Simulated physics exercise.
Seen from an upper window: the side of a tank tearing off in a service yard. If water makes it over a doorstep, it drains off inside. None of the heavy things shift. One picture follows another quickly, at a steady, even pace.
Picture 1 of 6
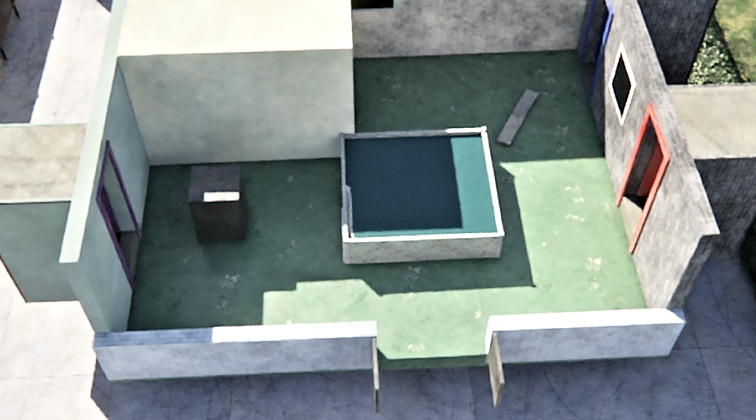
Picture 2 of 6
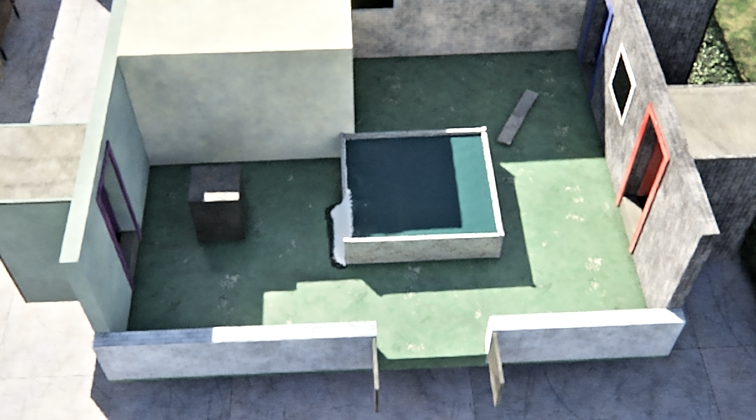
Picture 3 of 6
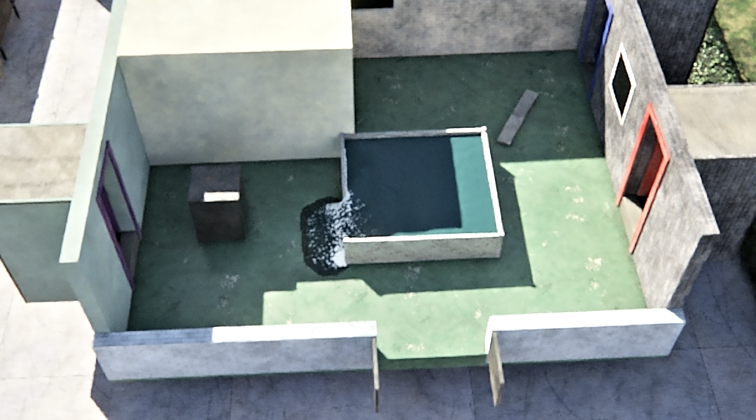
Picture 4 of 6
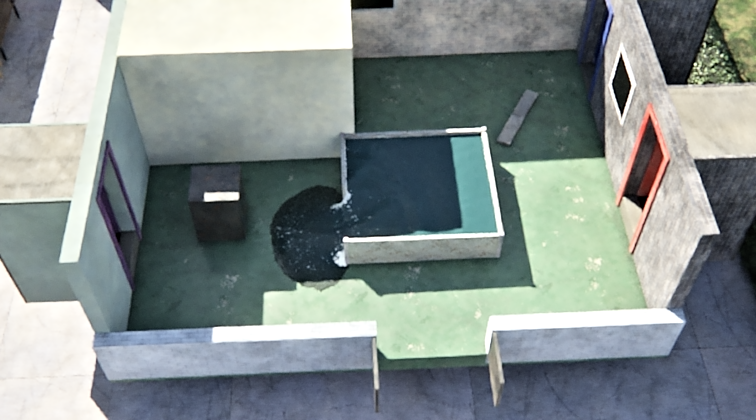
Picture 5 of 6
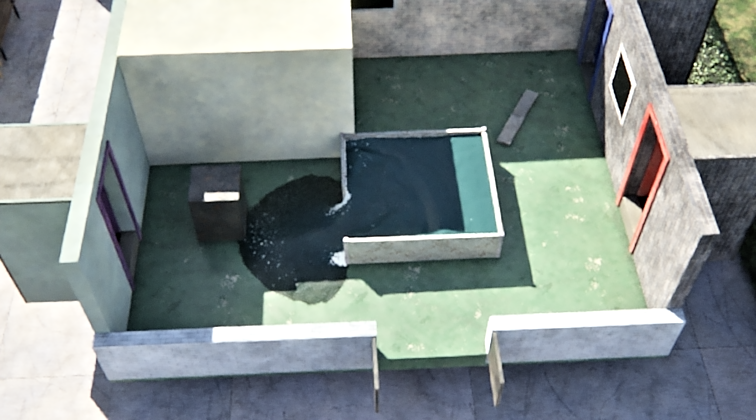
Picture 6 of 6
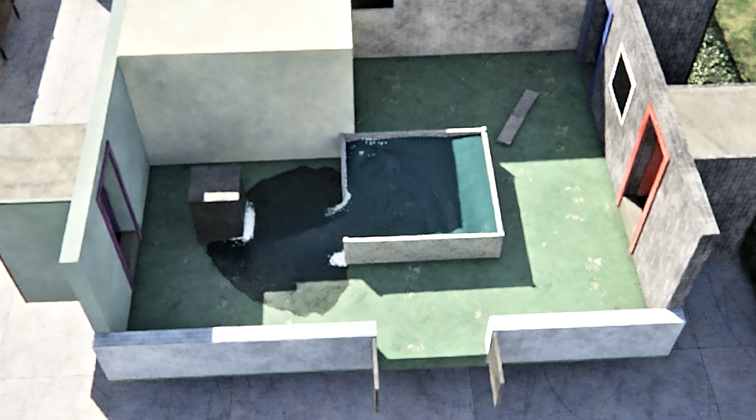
Dark water bursting from the left side of a raised tank, spreading across a green yard floor and washing around a dark box.
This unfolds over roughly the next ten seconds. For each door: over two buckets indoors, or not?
One by one: The blue door will let through no more than two buckets. The purple door will let through no more than two buckets. The red door will let through no more than two buckets.
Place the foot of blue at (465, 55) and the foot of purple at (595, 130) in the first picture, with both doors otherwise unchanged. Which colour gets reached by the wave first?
Answer: The door marked red.
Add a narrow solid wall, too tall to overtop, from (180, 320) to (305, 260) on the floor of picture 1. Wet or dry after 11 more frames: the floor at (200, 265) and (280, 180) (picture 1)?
Inundated; inundated.
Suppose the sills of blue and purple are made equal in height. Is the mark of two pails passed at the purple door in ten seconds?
After the swap, the purple door overshoots.
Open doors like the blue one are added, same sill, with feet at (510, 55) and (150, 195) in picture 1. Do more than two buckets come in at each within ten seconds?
Taking them in the order asked, one ends up below, the other ends up above.
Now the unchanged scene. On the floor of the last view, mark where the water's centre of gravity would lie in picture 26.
My reading is close to (322, 233).
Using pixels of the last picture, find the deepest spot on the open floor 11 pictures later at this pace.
It should be roughly at (125, 347).
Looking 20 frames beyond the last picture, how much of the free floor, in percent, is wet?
Roughly 35 percent, I reckon.
A moment on, water covers 20 % of the floor; the blue door not reached, the purple door wet at the sill, nothing in, the red door not reached.
Next, water covers 25 % of the floor; the blue door not reached, the purple door wet at the sill, nothing in, the red door not reached.
Then, water covers 35 % of the floor; the blue door not reached, the purple door wet at the sill, nothing in, the red door not reached.
Later, water covers 40 % of the floor; the blue door not reached, the purple door wet at the sill, nothing in, the red door not reached.
In the end, water covers 55 % of the floor; the blue door not reached, the purple door wet at the sill, nothing in, the red door wet at the sill, nothing in.
